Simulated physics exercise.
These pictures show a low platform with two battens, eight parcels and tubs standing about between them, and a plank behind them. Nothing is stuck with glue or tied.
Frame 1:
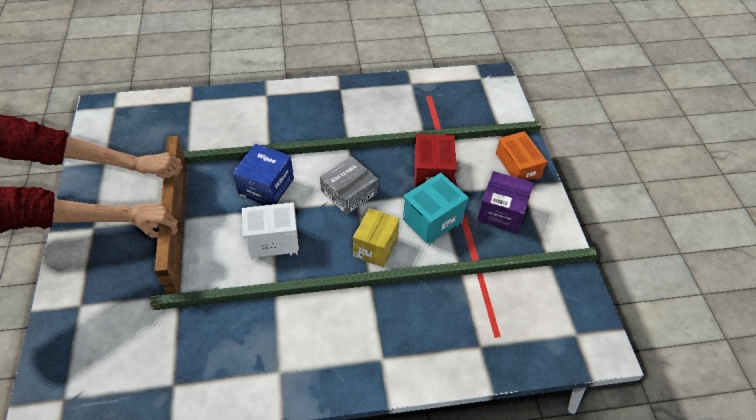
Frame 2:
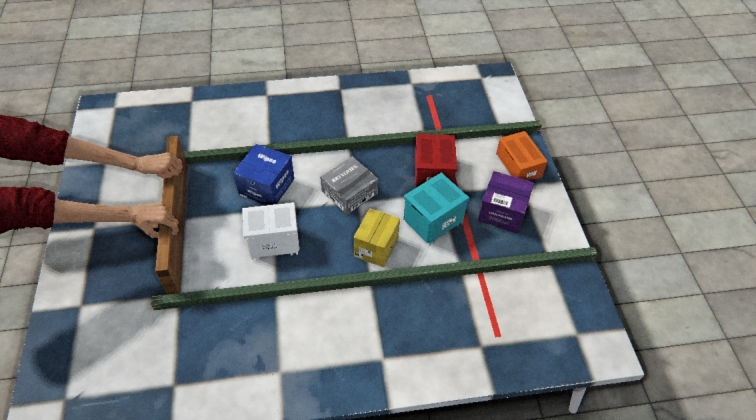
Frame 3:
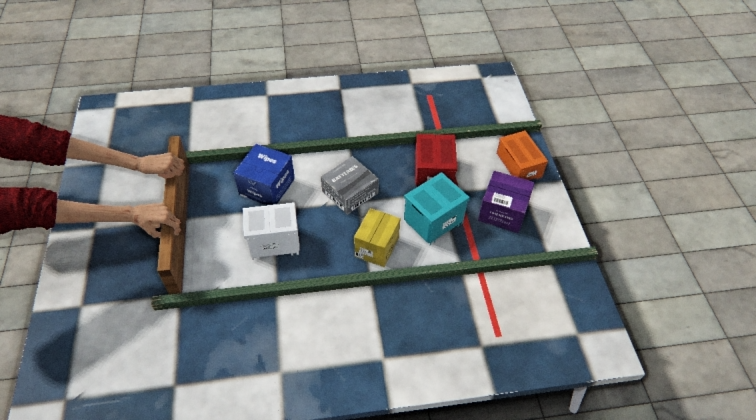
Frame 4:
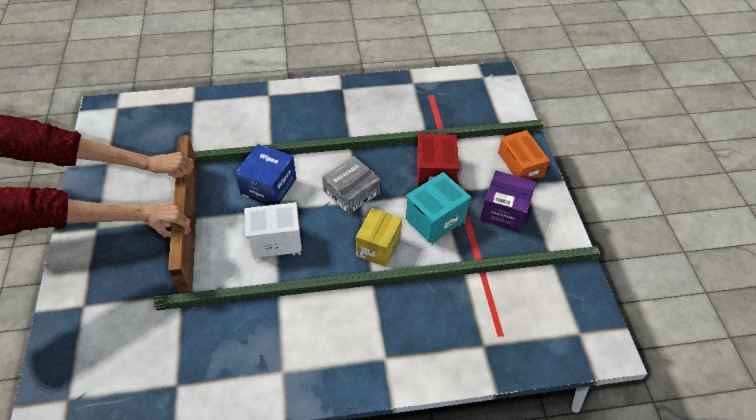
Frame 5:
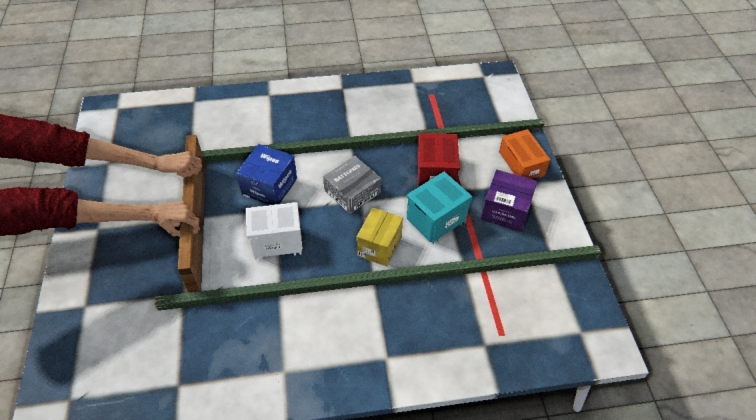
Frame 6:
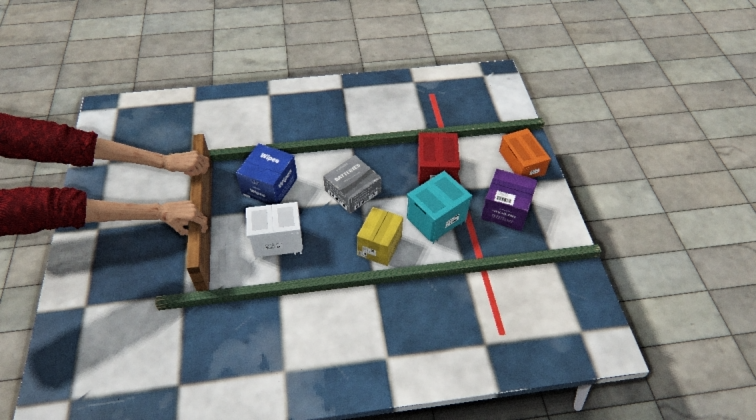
Two hands held a wooden plank still behind several colourful boxes on a checkered platform, then slid it slightly to the right between two green strips, while the boxes stayed about where they were.
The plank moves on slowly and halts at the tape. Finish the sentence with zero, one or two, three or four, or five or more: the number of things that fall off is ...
The number of things that fall off is one or two.
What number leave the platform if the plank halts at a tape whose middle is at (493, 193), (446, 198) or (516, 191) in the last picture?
Result per try: 2; 0; 4.
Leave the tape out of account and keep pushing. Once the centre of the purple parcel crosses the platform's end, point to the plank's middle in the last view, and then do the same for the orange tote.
(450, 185) and then (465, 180), give or take.
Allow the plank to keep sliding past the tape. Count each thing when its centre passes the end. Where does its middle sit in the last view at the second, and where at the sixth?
At (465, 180) for the second, at (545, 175) for the sixth.
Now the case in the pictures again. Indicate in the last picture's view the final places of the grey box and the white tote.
Roughly (510, 177), and the other roughly (494, 205).
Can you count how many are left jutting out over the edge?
1 overhanging.
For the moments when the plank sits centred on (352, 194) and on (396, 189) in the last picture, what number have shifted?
The counts are 6 and 7.
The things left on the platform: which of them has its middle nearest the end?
That would be the orange tote.
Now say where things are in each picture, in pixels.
Orange tote (520, 158); purple parcel (505, 202); red tote (434, 162); plank (173, 212); tape (458, 199), in the first frame.
Purple parcel (506, 202); plank (174, 212), in the second frame.
Red tote (435, 162); yellow parcel (377, 238), in the third frame.
Orange tote (523, 157); white tote (274, 232), in the fourth frame.
Purple parcel (509, 201); turquoise tote (438, 208), in the fifth frame.
Orange tote (524, 155); purple parcel (509, 200); red tote (438, 160); plank (201, 210); tape (462, 196), in the sixth frame.
A little later, none off yet; orange tote at rest near (524, 155); purple parcel at rest near (509, 200); red tote at rest near (438, 160).
Next, none off yet; orange tote at rest near (524, 155); purple parcel at rest near (509, 200); red tote shifted a little near (448, 160).
Later still, none off yet; orange tote moving near (525, 155); purple parcel shifted about its own width near (548, 197); red tote shifted about its own width near (480, 153).
When it is over, the number that fall off is one or two; down, purple parcel.
